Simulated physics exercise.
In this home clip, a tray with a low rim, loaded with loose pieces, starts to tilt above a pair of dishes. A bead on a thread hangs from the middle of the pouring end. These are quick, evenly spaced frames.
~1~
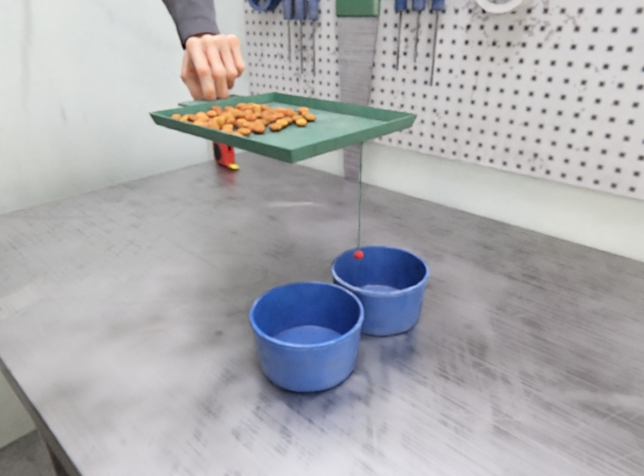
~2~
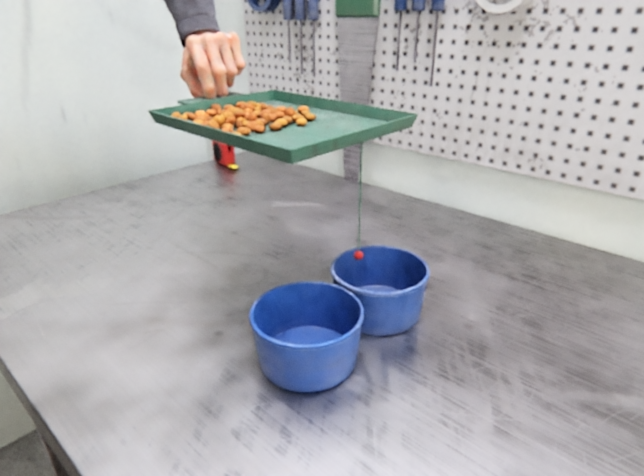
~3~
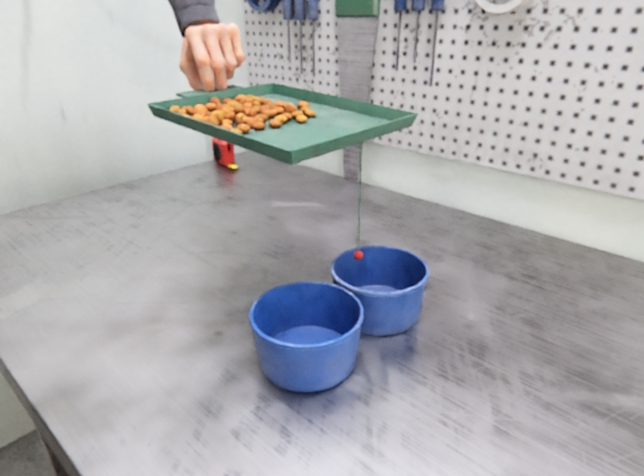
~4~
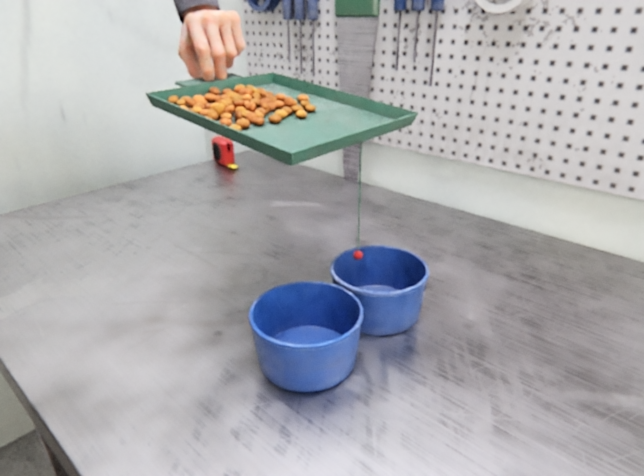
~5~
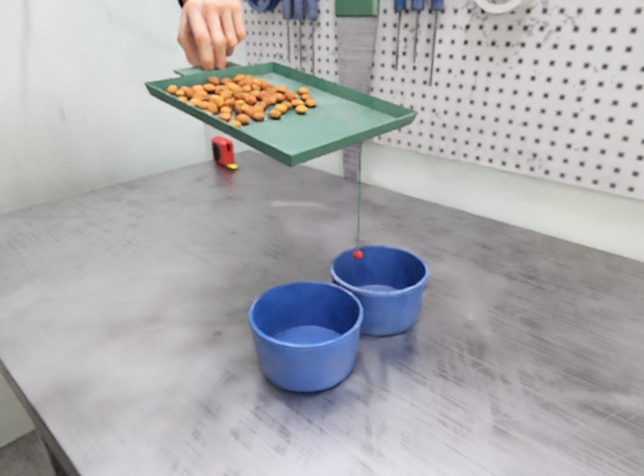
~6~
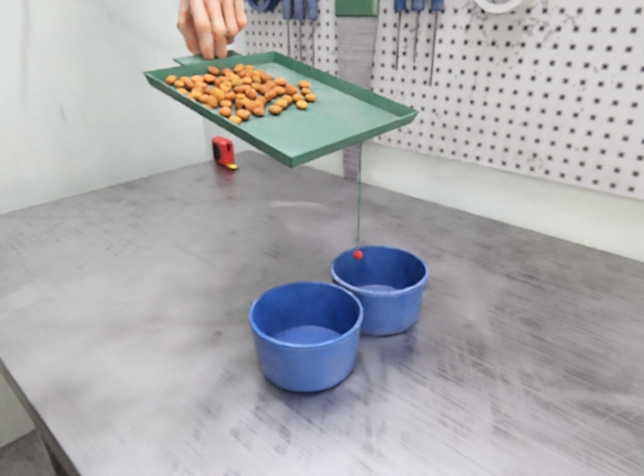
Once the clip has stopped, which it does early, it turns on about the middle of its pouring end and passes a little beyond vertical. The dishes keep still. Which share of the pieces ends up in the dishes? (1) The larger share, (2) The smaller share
The larger share.
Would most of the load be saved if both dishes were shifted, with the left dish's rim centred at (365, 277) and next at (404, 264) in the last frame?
Short of half, then short of half.
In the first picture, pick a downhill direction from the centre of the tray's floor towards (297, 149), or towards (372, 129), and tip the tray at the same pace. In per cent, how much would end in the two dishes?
In order, some 100 % and some 20 %.
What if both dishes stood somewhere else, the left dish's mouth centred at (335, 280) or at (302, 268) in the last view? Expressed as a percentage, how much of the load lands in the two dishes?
Some 40 percent in the first case, 0 percent in the second.
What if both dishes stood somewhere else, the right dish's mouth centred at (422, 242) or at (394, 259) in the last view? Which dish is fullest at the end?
Trial one goes to the left of the two, trial two to the left of the two.
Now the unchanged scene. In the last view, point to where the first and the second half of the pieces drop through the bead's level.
(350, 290), then (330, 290).
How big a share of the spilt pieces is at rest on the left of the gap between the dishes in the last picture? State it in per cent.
About 0 percent of the spill.
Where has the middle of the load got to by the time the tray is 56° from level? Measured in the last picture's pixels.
Load centre: Approx. (321, 142).
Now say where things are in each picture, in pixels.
Corners of the pouring end at (291, 147) and (412, 114), level; middle of the load at (247, 118), bits of cat kibble; left dish at (348, 354); right dish at (418, 302); bead on its thread at (359, 255), in the first picture.
Corners of the pouring end at (291, 148) and (412, 114), level; middle of the load at (246, 117), in the second picture.
Corners of the pouring end at (291, 149) and (412, 113), tipped barely, lowest at the left corner; middle of the load at (246, 112), in the third picture.
Corners of the pouring end at (291, 150) and (413, 112), tipped a little, lowest at the left corner; middle of the load at (245, 104), in the fourth picture.
Corners of the pouring end at (291, 152) and (413, 112), tipped a little, lowest at the left corner; middle of the load at (245, 97), in the fifth picture.
Corners of the pouring end at (292, 153) and (414, 111), tipped a little, lowest at the left corner; middle of the load at (245, 89); left dish at (347, 354); right dish at (417, 302), in the sixth picture.
Soon after the last picture, tray tipped steeply; most on the tray; about a quarter in the air.
A little later, tray tipped right over; about half on the tray; about a quarter in the left dish; a small part in the right dish; about a quarter outside both; a small part in the air.
Later still, tray tipped past a quarter turn; about two thirds in the left dish; a small part in the right dish; about a quarter outside both.
At rest, tray tipped past a quarter turn; about two thirds in the left dish; a small part in the right dish; about a quarter outside both.
